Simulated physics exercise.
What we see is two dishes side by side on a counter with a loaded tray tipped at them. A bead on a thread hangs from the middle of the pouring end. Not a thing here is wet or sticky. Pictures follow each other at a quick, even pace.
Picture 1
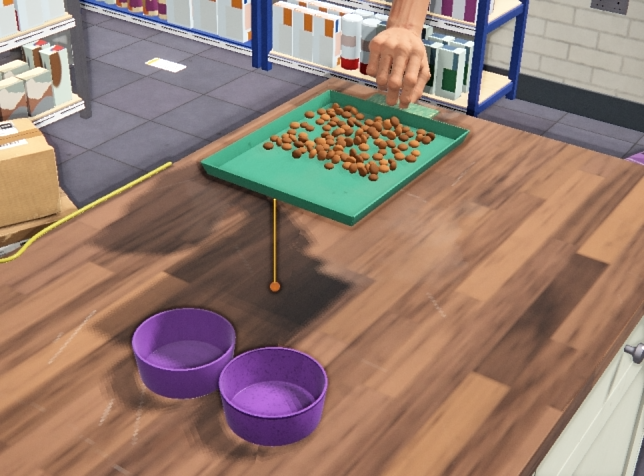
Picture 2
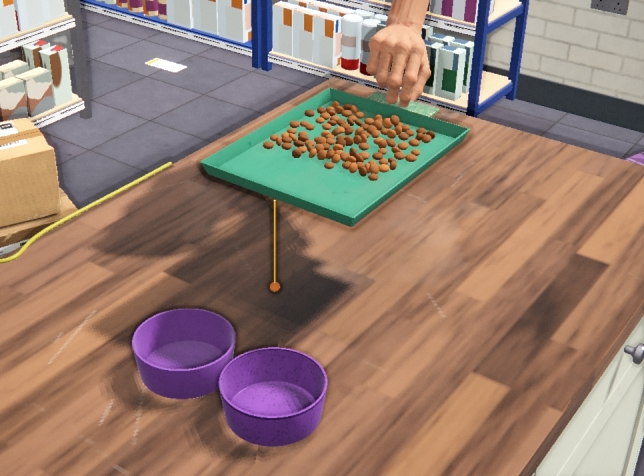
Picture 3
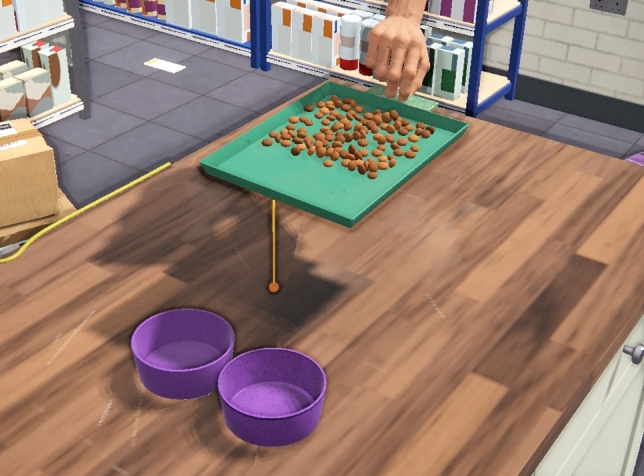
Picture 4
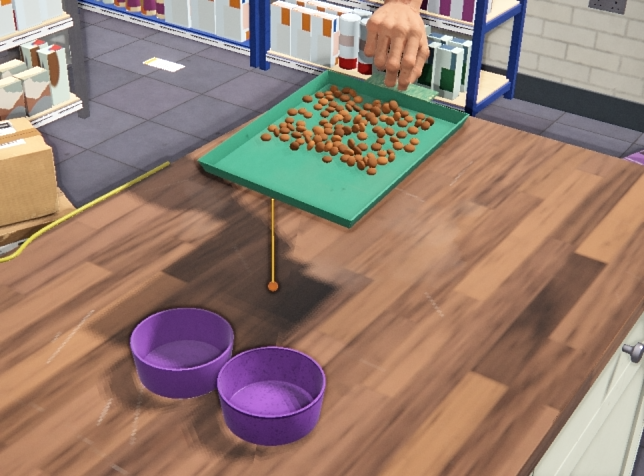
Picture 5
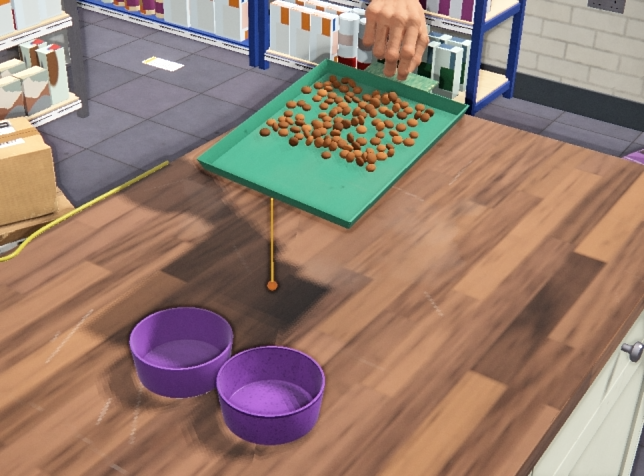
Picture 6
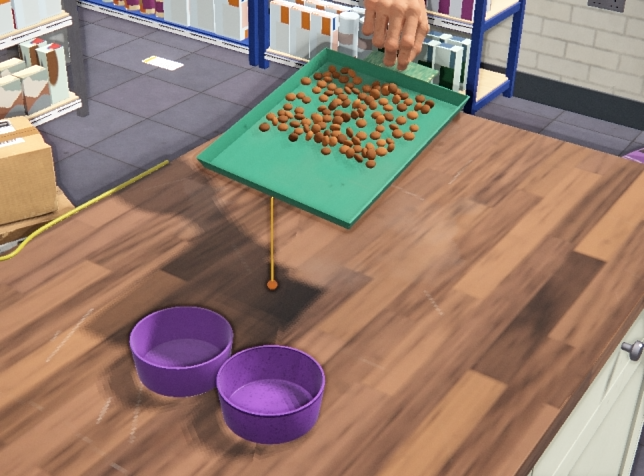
A hand gradually raises the far end of a green tray of brown kibble, tilting it toward two purple bowls on a wooden counter, while the kibble stays bunched near the raised end and the bowls remain empty.
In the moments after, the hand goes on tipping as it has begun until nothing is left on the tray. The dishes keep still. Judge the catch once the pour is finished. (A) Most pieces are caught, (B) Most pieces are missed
B, most pieces are missed.
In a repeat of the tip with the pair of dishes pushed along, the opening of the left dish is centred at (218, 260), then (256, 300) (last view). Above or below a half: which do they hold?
One: Under half. Two: Above a half.
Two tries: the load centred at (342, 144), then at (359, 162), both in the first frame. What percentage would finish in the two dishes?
Close to 0 %, followed by close to 0 %.
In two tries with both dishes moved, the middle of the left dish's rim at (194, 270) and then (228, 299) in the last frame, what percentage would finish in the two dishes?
It works out to 40 percent and then 90 percent.
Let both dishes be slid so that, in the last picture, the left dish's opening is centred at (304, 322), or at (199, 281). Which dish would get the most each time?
Result, try one: The dish further left; try two: The dish further right.
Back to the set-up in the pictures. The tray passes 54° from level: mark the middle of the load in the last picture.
Load centre: Approx. (314, 199).
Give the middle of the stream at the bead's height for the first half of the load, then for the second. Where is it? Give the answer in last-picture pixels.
(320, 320), then (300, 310).
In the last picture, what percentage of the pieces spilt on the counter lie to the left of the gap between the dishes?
About 0 %.
Just after the last frame, tray tipped steeply; the larger part on the tray; roughly a quarter in the air.
A moment on, tray tipped right over; roughly a third on the tray; just a few in the left dish; roughly a third outside both; roughly a quarter in the air.
Further on, tray tipped past a quarter turn; just a few in the right dish; just a few in the left dish; almost all outside both.
When it is over, tray tipped past a quarter turn; just a few in the right dish; just a few in the left dish; almost all outside both.
